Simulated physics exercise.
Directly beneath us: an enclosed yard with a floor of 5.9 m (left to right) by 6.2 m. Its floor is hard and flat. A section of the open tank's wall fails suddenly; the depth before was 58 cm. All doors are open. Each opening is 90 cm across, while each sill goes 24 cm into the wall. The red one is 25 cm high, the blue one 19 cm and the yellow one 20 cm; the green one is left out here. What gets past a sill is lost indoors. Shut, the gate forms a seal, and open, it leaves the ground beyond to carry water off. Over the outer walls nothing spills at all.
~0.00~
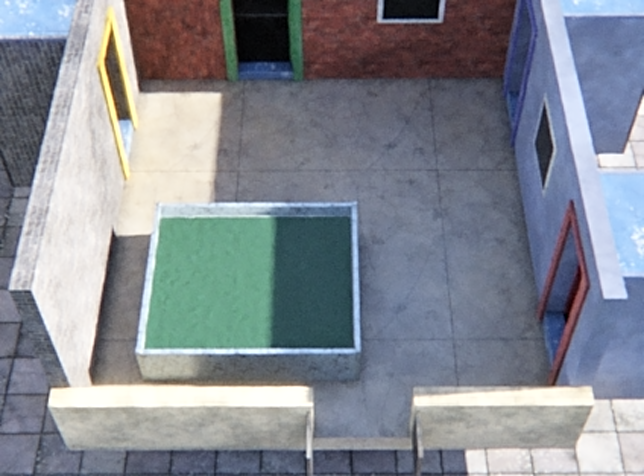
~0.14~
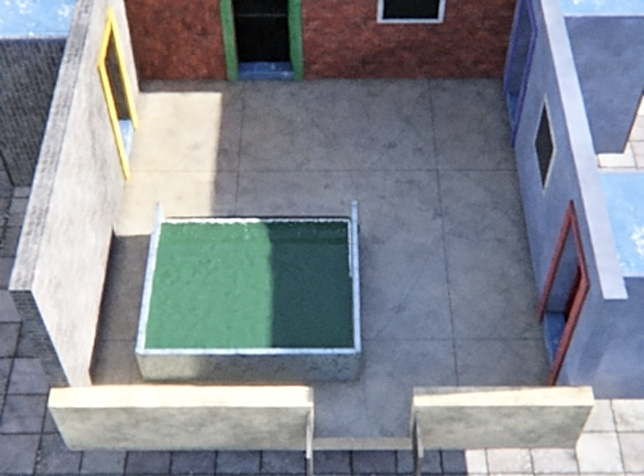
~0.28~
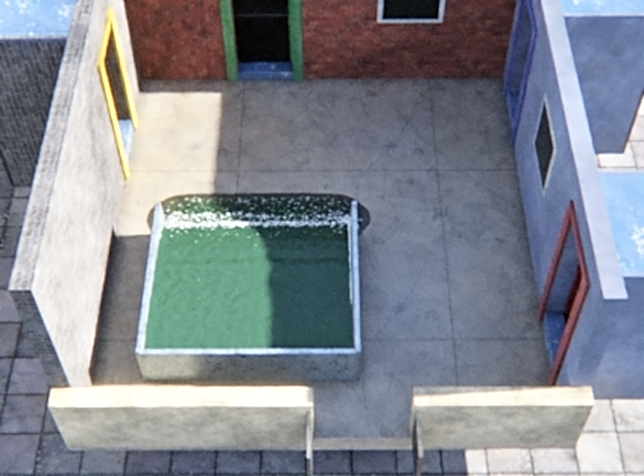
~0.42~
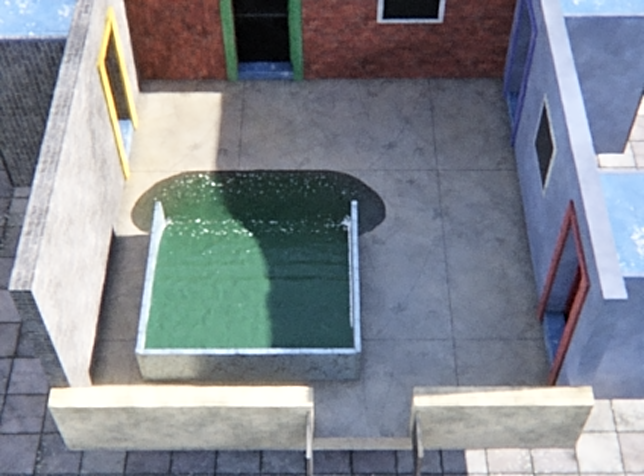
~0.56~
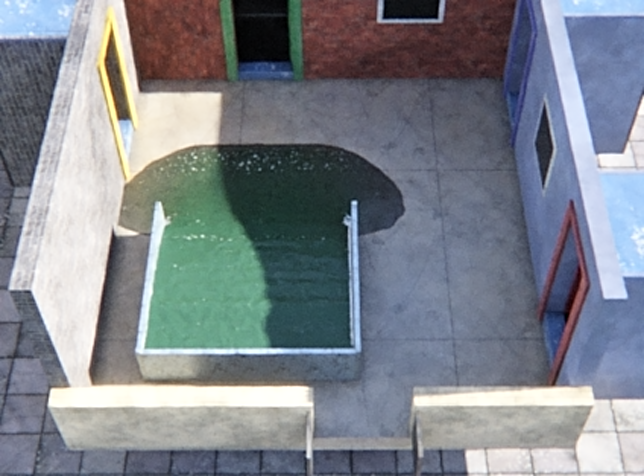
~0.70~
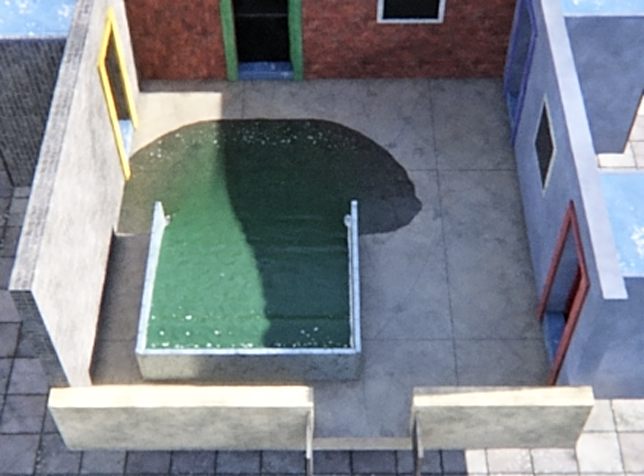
Walled yard with coloured doorways, green water pouring from the far side of an open tank and spreading across the floor.
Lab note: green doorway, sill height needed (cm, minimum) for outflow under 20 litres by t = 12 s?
Approx. 30 cm.
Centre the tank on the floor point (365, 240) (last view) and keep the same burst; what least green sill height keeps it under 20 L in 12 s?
I'd put it at close to 25 cm.
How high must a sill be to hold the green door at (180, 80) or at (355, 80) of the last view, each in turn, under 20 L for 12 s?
Around 32 and 22 cm respectively.
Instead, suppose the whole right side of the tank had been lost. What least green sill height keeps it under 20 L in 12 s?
Close to 5.5 cm at the least.
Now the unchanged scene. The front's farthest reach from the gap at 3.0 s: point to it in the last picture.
Near pixel (495, 81).
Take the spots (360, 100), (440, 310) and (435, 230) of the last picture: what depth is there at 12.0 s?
Around 6 cm, 8 cm and 6 cm.
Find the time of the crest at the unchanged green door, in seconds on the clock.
About 1.8 seconds.
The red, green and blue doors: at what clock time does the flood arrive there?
Times: Red 5.0 seconds, green 0.9 seconds, blue 2.4 seconds.
After 1.4 s water covers 45 % of the floor, deepest (30 cm) near (230, 82); 16 cm at the green door, 19 litres in over its 15 cm sill.
After 3.0 s water covers 55 % of the floor, deepest (34 cm) near (153, 82); 32 cm at the green door, 195 litres in over its 15 cm sill.
After 12.0 s water covers 95 % of the floor, deepest (14 cm) near (523, 258); 6 cm at the green door, 278 litres in over its 15 cm sill.
At the green door as built, the water arrived by 1.0 s and peaked near 35 cm at 1.8 s.
Run again over the same 12 s with other heights there, 52 litres in over 26.5 cm, 0 litres over 36 cm. The limit of 20 litres is kept from about 30 cm up.
